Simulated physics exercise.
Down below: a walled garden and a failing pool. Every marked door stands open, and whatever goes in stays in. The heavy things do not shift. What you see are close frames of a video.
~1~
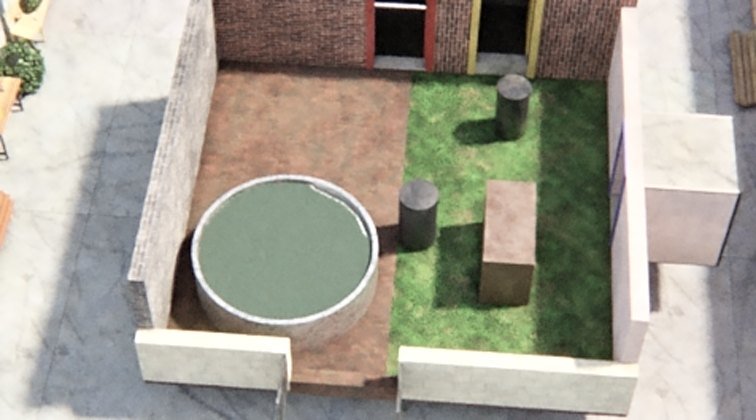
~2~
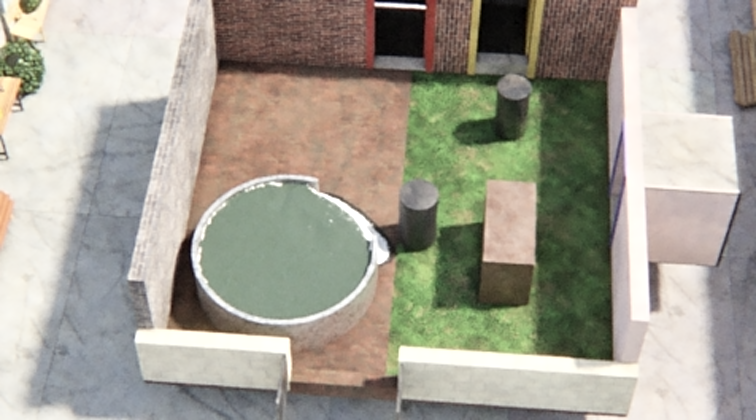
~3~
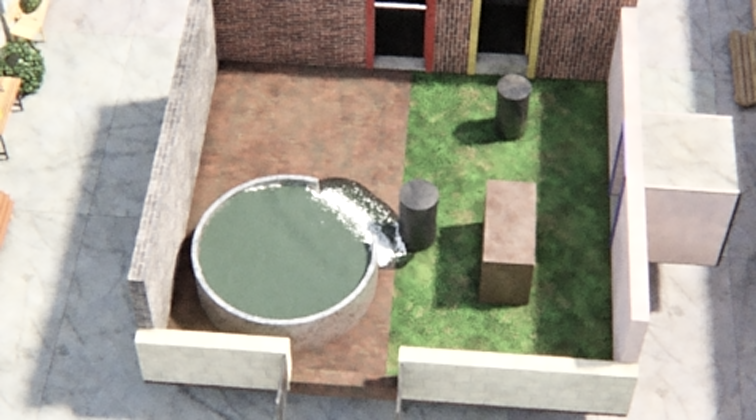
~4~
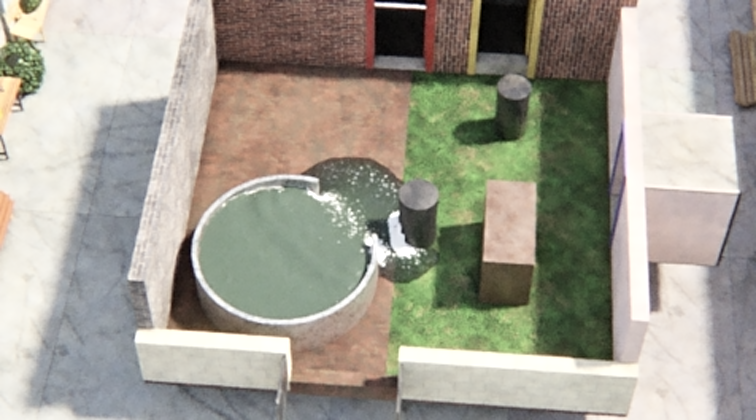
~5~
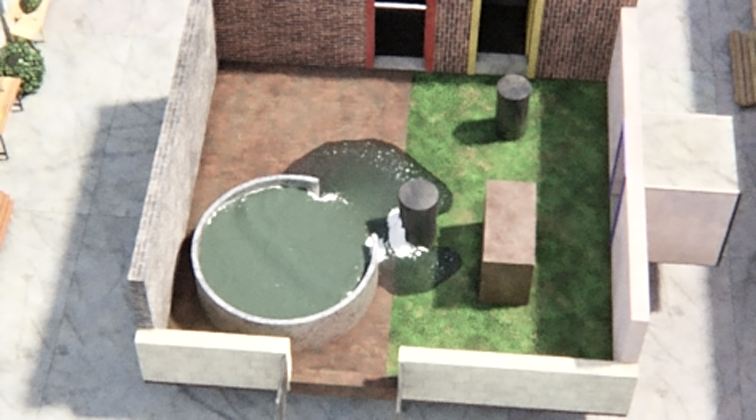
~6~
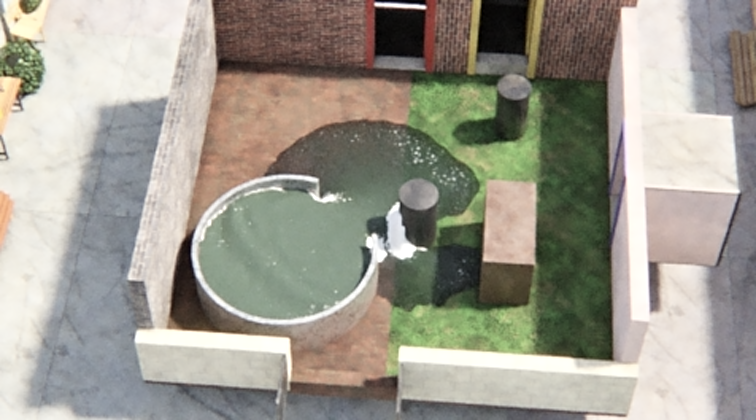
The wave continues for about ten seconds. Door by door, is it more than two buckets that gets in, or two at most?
The blue door never exceeds two buckets; the red door exceeds two buckets; the yellow door never exceeds two buckets.
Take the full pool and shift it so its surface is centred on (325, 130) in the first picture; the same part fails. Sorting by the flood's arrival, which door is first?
Answer: The one in red.
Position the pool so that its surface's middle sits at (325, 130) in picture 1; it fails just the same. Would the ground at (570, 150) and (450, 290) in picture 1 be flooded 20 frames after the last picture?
Soaked, bone-dry.
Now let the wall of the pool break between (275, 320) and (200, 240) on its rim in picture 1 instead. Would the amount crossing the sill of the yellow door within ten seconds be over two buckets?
I reckon the yellow door doesn't reach it.
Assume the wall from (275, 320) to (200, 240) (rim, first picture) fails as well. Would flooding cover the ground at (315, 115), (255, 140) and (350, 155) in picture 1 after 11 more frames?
First kept bare, second soaked through, third kept bare.
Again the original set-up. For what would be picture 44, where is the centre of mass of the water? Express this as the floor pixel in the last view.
I'd place it roughly at (391, 203).
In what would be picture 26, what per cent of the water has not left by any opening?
Estimate: Some 94 %.
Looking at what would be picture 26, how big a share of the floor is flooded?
About 70 per cent.
A moment on, water covers 35 % of the floor; the blue door not reached, the red door wet at the sill, nothing in, the yellow door not reached.
Next, water covers 50 % of the floor; the blue door not reached, the red door over two buckets in, the yellow door wet at the sill, nothing in.
Then, water covers 70 % of the floor; the blue door wet at the sill, nothing in, the red door far over two buckets in, the yellow door wet at the sill, nothing in.
Later, water covers 90 % of the floor; the blue door wet at the sill, nothing in, the red door far over two buckets in, the yellow door wet at the sill, nothing in.
In the end, water covers 100 % of the floor; the blue door wet at the sill, nothing in, the red door far over two buckets in, the yellow door wet at the sill, nothing in.
